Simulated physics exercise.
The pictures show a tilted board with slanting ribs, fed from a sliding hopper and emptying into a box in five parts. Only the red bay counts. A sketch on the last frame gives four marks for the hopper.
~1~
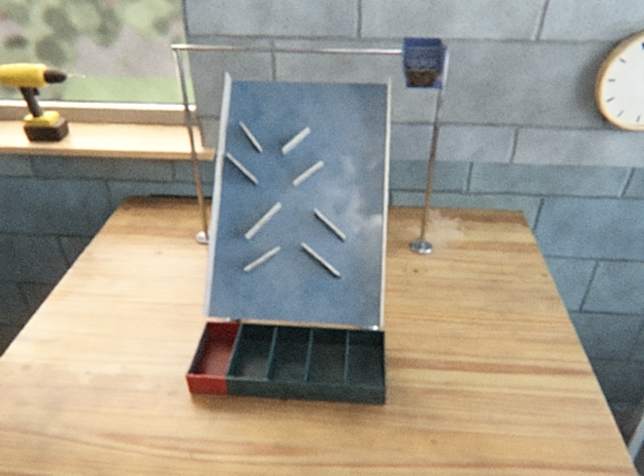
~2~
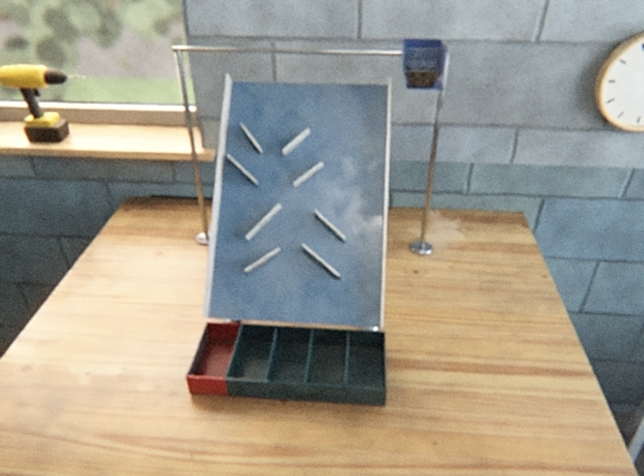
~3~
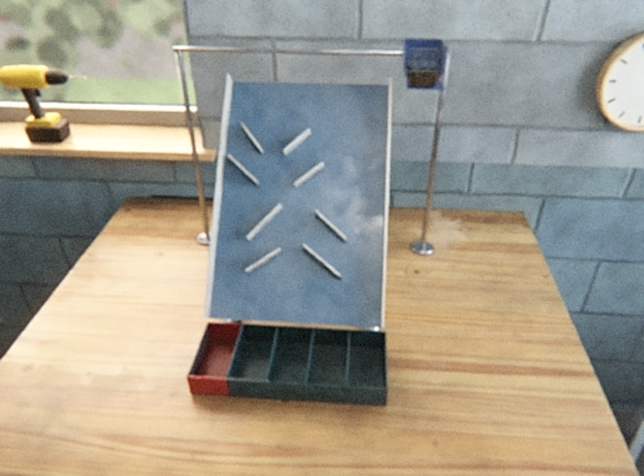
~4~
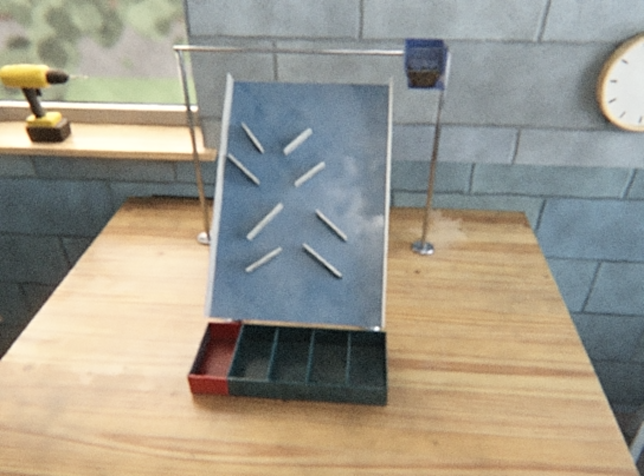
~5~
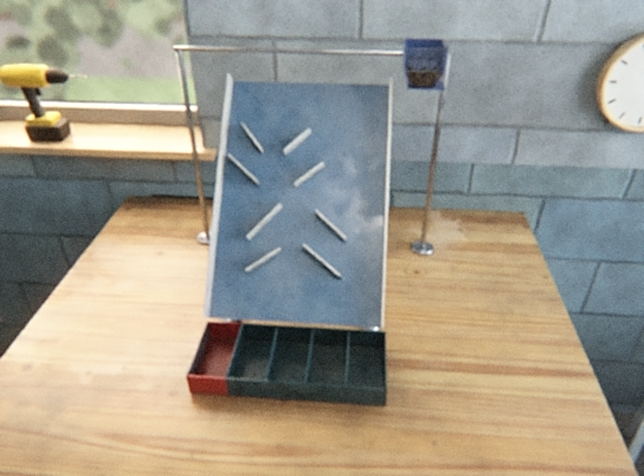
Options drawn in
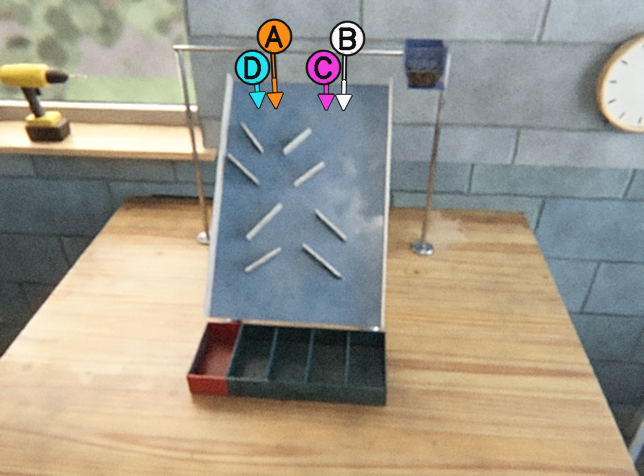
A wooden table stands against a grey-blue block wall, seen from the front and slightly above, with a window ledge holding a yellow and black drill at left and part of a round clock at right. A tilted blue board with pale slanting ribs rises behind a five-part box, its leftmost bay red and the rest dark green, while a small blue hopper sits at the right of a metal rail. Nothing visibly moves, and the camera stays practically still.
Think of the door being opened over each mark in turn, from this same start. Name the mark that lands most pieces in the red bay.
The answer is mark A.
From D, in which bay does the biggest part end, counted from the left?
It is the first one.
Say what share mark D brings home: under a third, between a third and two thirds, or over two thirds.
Mark D gives between a third and two thirds.
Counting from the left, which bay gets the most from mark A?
It is the first one.
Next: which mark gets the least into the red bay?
Mark B.
On the marked copy, mark A meets the board at (275, 102); mark B meets the board at (343, 104); mark C meets the board at (326, 104); mark D meets the board at (258, 102).
With A, almost all in the red bay, about a tenth in other bays.
With B, about a tenth in the red bay, the larger part in other bays.
With C, roughly a third in the red bay, roughly half in other bays.
With D, roughly half in the red bay, roughly a third in other bays, about a tenth held on the board.
